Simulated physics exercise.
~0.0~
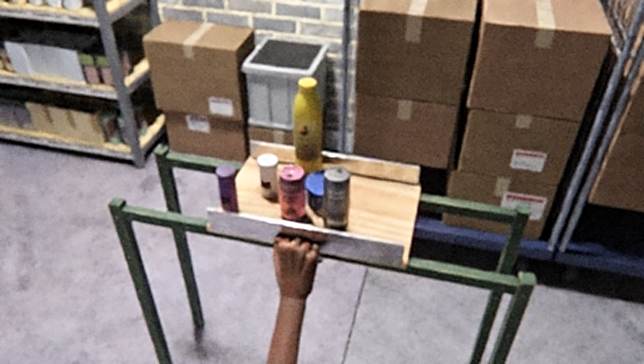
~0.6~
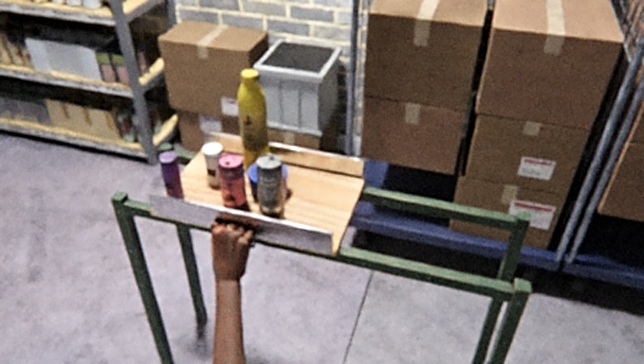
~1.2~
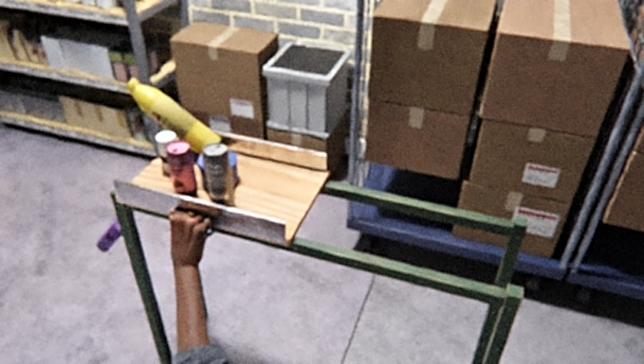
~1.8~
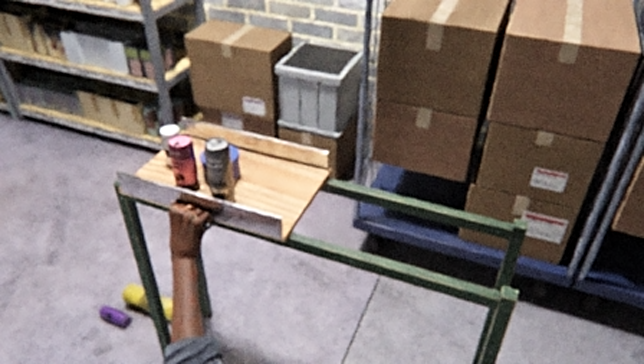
The footage shows a hand sliding a wooden tray of small containers leftward along a green metal frame until the purple container drops off and the yellow bottle tips over and falls, both ending on the floor while the white, pink, grey and blue items remain on the tray.
